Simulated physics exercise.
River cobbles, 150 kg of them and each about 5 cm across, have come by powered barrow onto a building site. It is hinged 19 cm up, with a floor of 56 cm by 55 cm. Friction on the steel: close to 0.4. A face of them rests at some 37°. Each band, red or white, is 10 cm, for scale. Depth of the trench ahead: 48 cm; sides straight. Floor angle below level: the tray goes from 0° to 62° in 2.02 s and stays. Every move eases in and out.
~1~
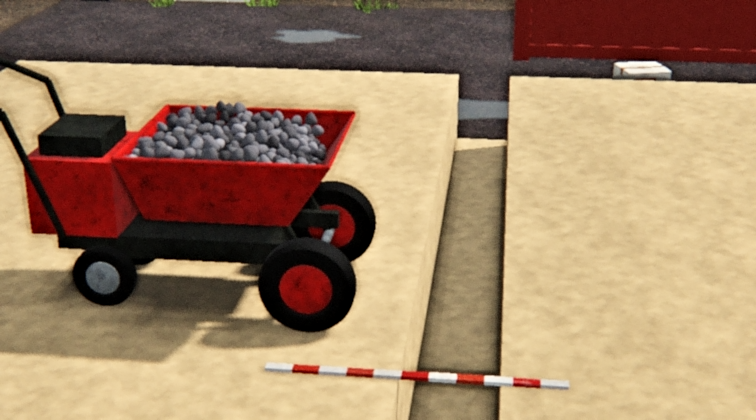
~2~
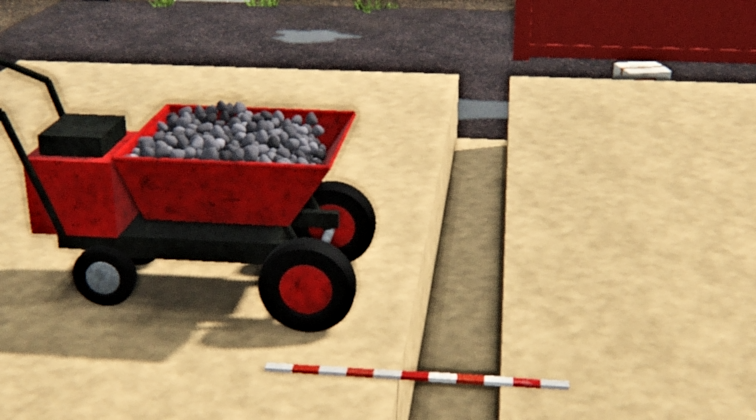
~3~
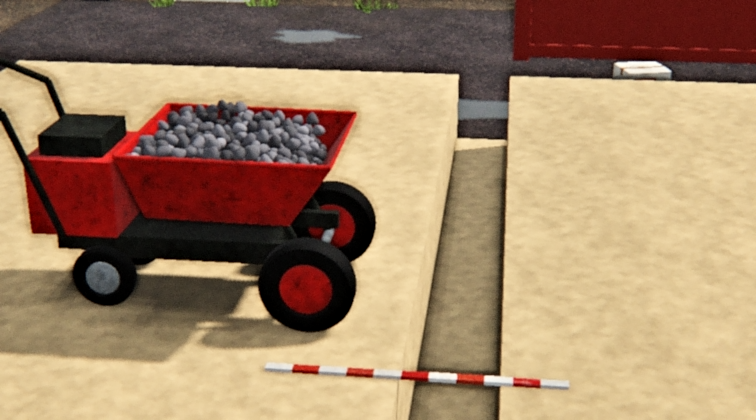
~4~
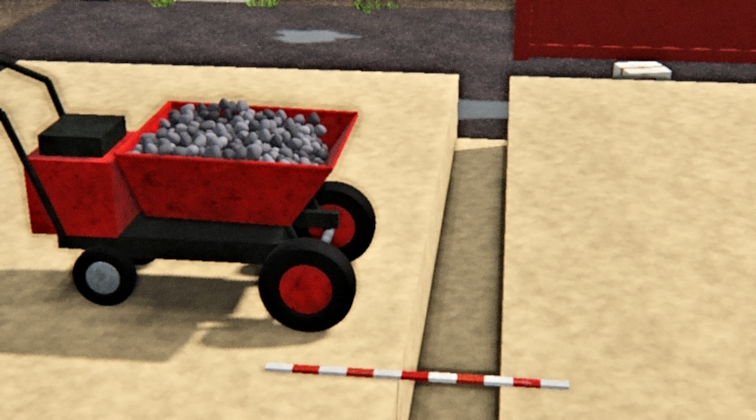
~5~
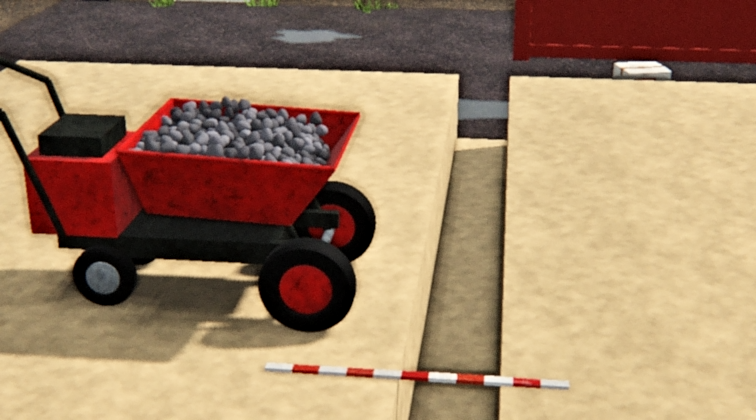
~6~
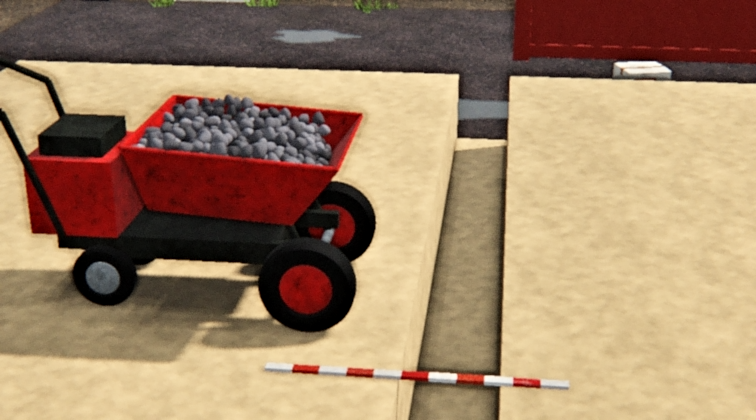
A red powered barrow heaped with grey cobbles stands at left on sandy ground, seen from the side and slightly above by a still camera. To its right a straight-sided trench runs away towards dark paving and a red wall, with a red-and-white banded pole lying across its near part. The barrow's wheels stay put while its tray slowly tilts very slightly, rear edge rising, the stones staying heaped inside.
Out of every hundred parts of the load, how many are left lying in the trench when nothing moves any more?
Around 65 in every hundred.
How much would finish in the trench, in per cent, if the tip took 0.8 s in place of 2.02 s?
In that case, around 45%.
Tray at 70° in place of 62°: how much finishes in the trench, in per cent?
Share in trench: Approx. 75%.
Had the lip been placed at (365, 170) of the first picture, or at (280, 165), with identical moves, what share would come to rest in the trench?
Near 40 and near 75 percent.
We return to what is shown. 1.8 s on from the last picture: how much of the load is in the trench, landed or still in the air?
Something like 25 in a hundred.
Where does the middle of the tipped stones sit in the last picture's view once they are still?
Look at roughly (469, 388).
Then, 1.2 s after the last picture the floor is at 52°, 99 % in the tray, 1 % in the trench; the foremost stones are at (446, 208).
Then, 1.8 s after the last picture the floor is at 62°, 71 % in the tray, 25 % in the trench, 5 % past the trench; the foremost stones are at (566, 304).
Then, 2.2 s after the last picture the floor is at 62°, 52 % in the tray, 38 % in the trench, 9 % past the trench; the foremost stones are at (616, 300).
Then, 4.1 s after the last picture the floor is at 62°, 25 % in the tray, 65 % in the trench, 10 % past the trench; the foremost stones are at (650, 311).
